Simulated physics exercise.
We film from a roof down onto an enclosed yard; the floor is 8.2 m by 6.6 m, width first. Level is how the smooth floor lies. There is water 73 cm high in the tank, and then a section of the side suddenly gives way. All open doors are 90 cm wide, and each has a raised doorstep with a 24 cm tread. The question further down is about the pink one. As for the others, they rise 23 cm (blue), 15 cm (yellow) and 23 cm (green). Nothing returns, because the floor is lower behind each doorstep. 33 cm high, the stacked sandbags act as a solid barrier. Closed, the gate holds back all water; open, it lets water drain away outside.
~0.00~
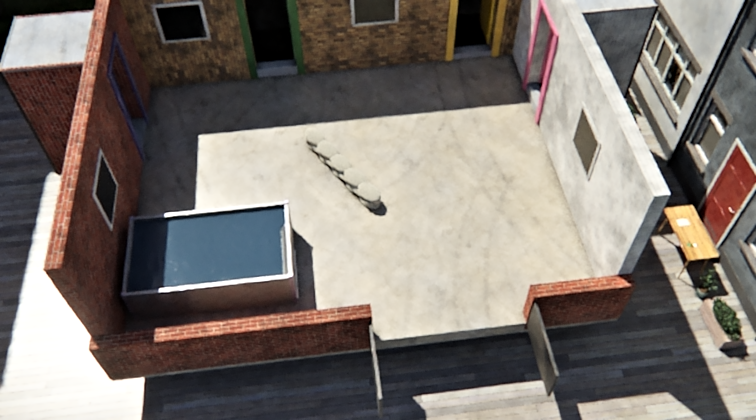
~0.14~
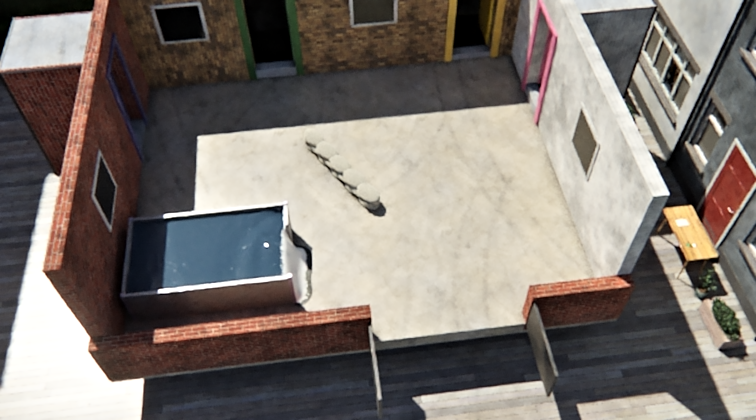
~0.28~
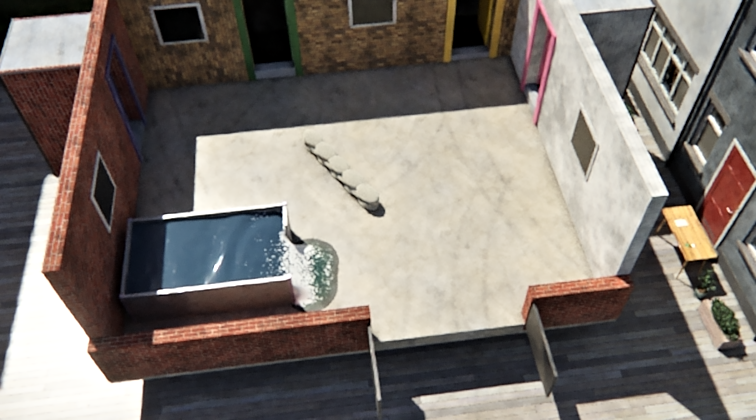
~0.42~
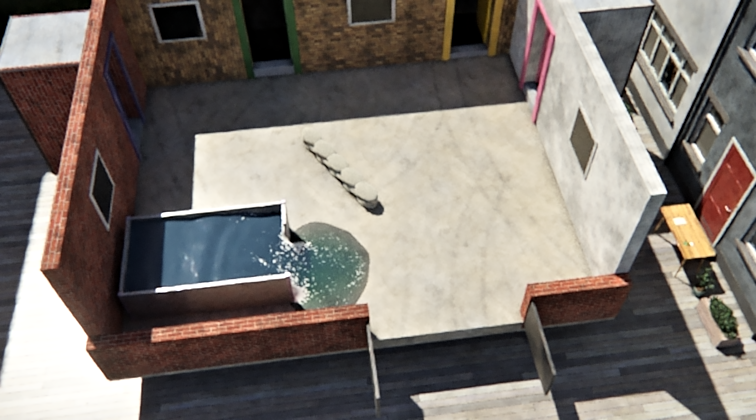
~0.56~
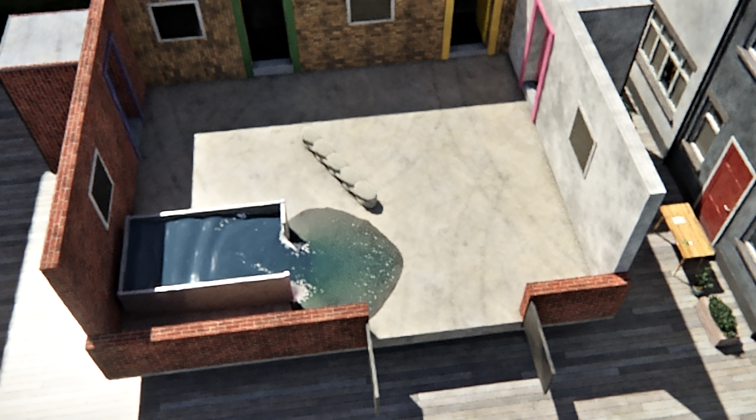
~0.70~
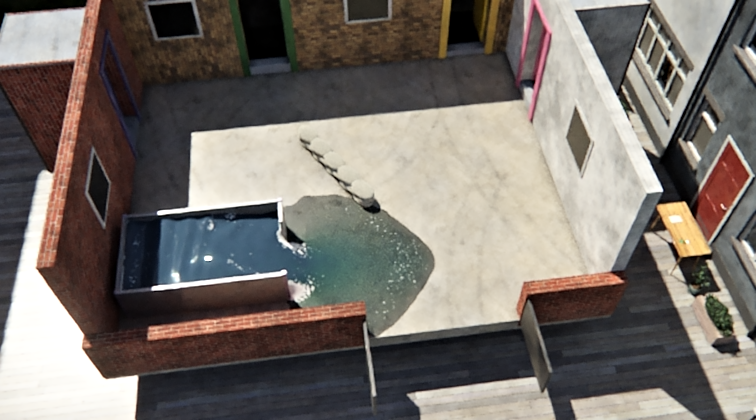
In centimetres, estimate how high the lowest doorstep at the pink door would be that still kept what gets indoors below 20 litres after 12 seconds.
It comes to roughly 5 cm.
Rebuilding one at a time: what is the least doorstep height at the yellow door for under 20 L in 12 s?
At yellow, about 10.0 cm.
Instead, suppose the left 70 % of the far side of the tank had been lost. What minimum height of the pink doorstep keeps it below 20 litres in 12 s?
Then it needs around 14.0 cm.
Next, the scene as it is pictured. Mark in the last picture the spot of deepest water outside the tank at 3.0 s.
(589, 289).
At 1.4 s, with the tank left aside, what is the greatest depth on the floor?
I'd put it near 38 cm.
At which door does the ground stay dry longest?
That would be the blue door.
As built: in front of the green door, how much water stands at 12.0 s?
Lab note: Depth approx. 3.5 cm.
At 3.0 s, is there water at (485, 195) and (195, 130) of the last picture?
Note: Point one reached; point two not yet reached.
After 1.4 s water covers 25 % of the floor, deepest (38 cm) near (298, 279); it has not reached the pink door.
After 3.0 s water covers 40 % of the floor, deepest (34 cm) near (589, 289); it has not reached the pink door.
After 12.0 s water covers 85 % of the floor, deepest (8 cm) near (515, 86); 7 cm at the pink door, 0 litres in over its 22 cm doorstep.
At the pink door as built, the water arrived by 3.1 s and peaked near 8 cm at 9.2 s.
Run again over the same 12 s with other heights there, 28 litres in over 4.5 cm, 12 litres over 6 cm. The limit of 20 litres is kept from about 5 cm up.
